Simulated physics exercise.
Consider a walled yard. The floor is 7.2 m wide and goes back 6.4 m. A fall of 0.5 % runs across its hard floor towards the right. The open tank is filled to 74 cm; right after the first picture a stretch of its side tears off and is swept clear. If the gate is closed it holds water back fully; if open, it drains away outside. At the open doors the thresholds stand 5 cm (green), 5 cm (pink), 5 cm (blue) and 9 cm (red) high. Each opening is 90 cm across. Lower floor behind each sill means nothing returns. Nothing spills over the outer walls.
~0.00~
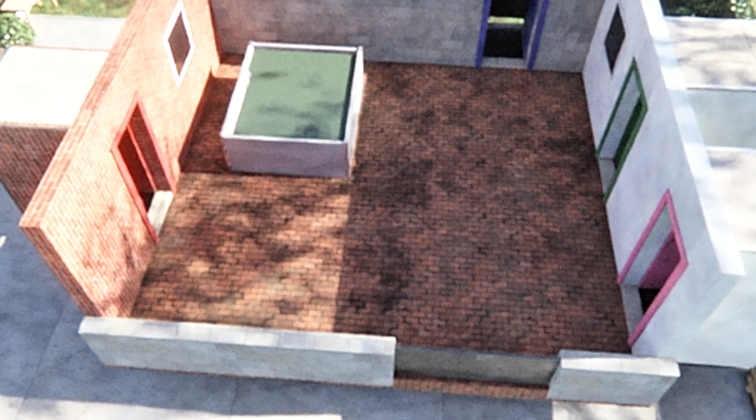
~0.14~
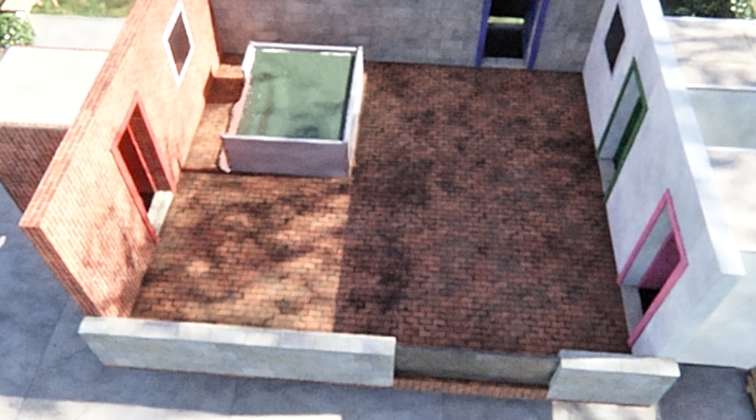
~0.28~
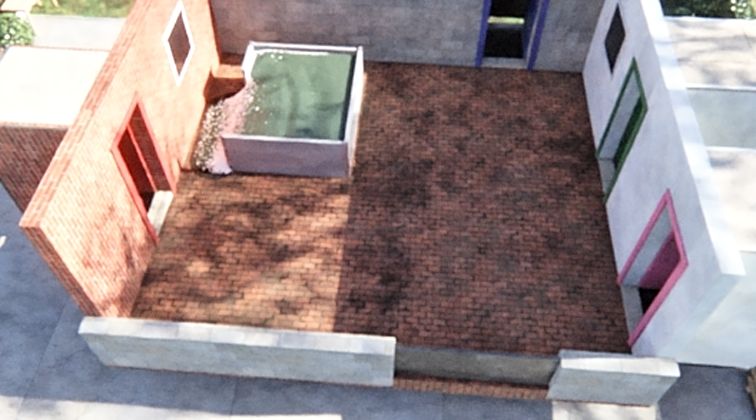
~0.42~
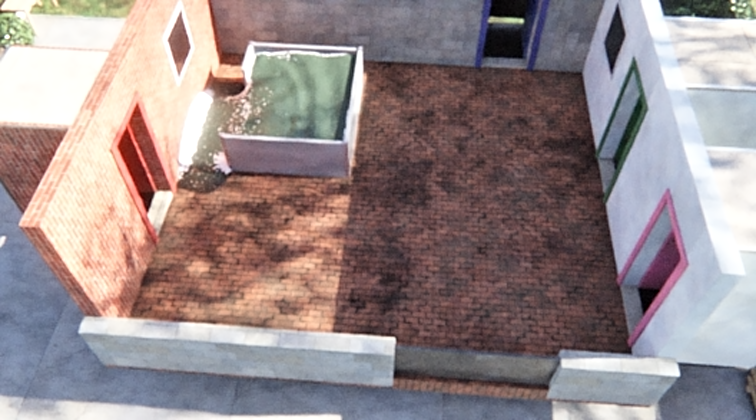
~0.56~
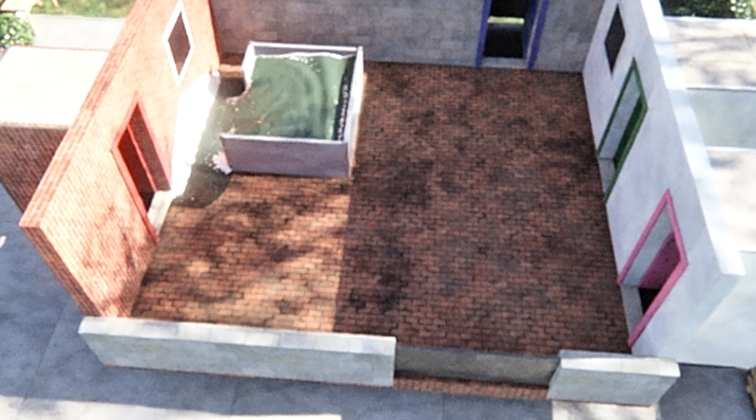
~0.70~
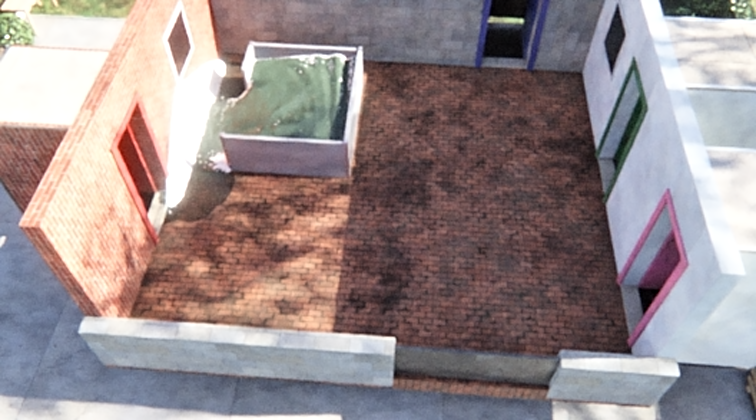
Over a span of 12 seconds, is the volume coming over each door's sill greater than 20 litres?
Within 12 seconds: At the green door, greater; at the pink door, greater; at the blue door, not greater; at the red door, greater.
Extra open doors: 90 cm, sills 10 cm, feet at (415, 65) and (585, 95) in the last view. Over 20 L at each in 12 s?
Within it, exceeded.
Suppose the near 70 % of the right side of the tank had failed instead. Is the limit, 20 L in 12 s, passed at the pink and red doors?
At pink the amount is higher than the mark, while at red it is beneath the mark.
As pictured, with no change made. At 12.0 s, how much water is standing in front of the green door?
Looks like about 9.0 cm at that spot.
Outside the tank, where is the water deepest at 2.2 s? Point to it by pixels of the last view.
Near (223, 55).
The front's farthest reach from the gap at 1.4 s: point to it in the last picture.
Point: Roughly (134, 308) in the last view.
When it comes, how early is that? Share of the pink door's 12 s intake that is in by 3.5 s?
Some 0 per cent by then.
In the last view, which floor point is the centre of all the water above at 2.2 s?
It lies at roughly (259, 144) in pixels.
After 1.4 s water covers 15 % of the floor and is deepest (56 cm) near (193, 139); green door not reached, pink door not reached, blue door not reached, red door 17 cm at the sill, 4 L in.
After 2.2 s water covers 30 % of the floor and is deepest (48 cm) near (223, 55); green door not reached, pink door not reached, blue door not reached, red door 16 cm at the sill, 25 L in.
After 3.5 s water covers 50 % of the floor and is deepest (28 cm) near (221, 61); green door not reached, pink door not reached, blue door 6 cm at the sill, 0 L in, red door 10 cm at the sill, 41 L in.
After 7.0 s water covers 85 % of the floor and is deepest (18 cm) near (223, 55); green door 7 cm at the sill, 6 L in, pink door 13 cm at the sill, 77 L in, blue door 3 cm at the sill, 1 L in, red door 6 cm at the sill, 43 L in.
After 12.0 s water covers 95 % of the floor and is deepest (11 cm) near (602, 221); green door 9 cm at the sill, 46 L in, pink door 10 cm at the sill, 187 L in, blue door 7 cm at the sill, 8 L in, red door 4 cm at the sill, 43 L in.
